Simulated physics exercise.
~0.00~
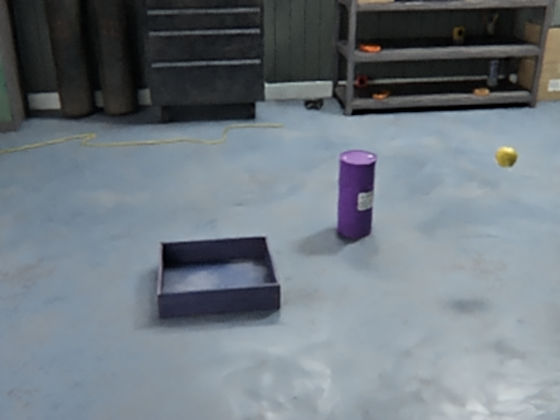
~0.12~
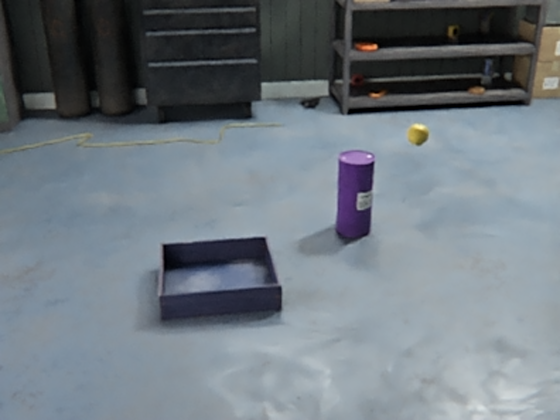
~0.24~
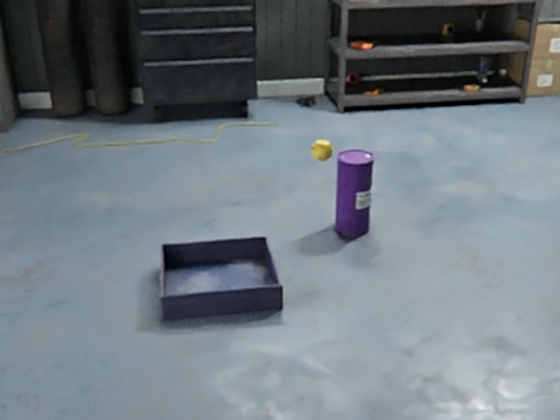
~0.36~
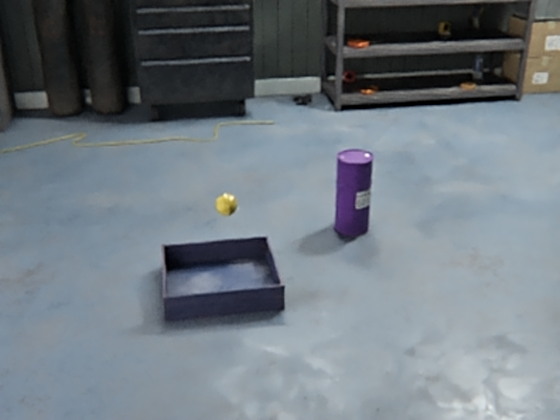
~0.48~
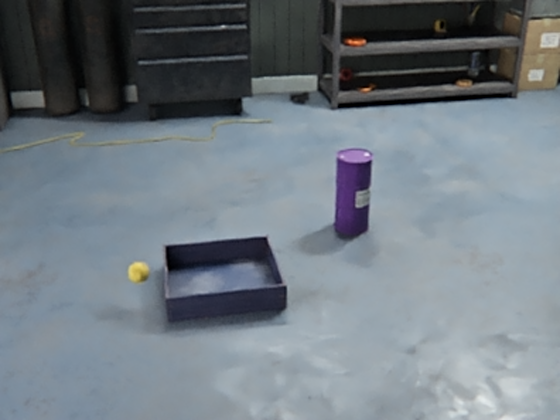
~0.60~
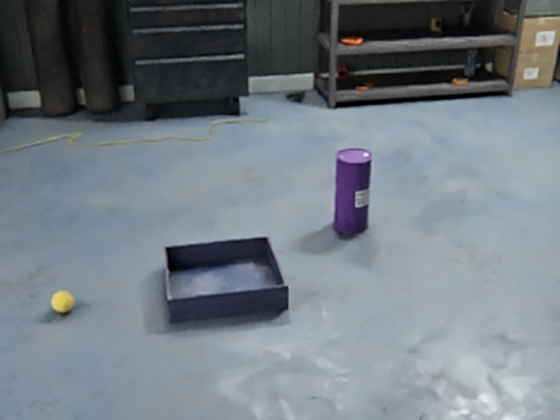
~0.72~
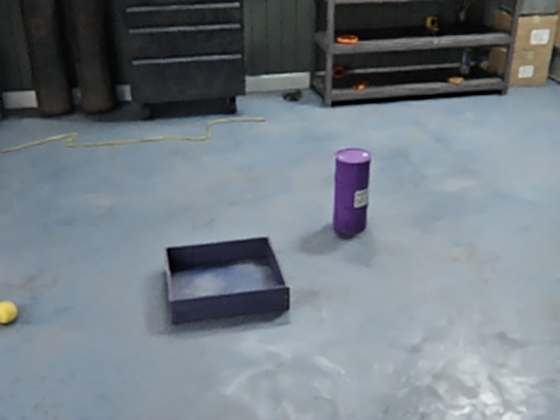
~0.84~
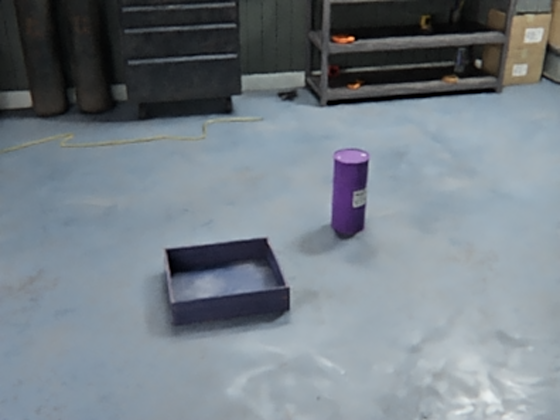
In this clip, a small yellow ball-like object flies leftward through the air past a standing purple canister, drops beyond an open, empty box on the floor, and continues left out of view, leaving the box empty and the canister still upright.
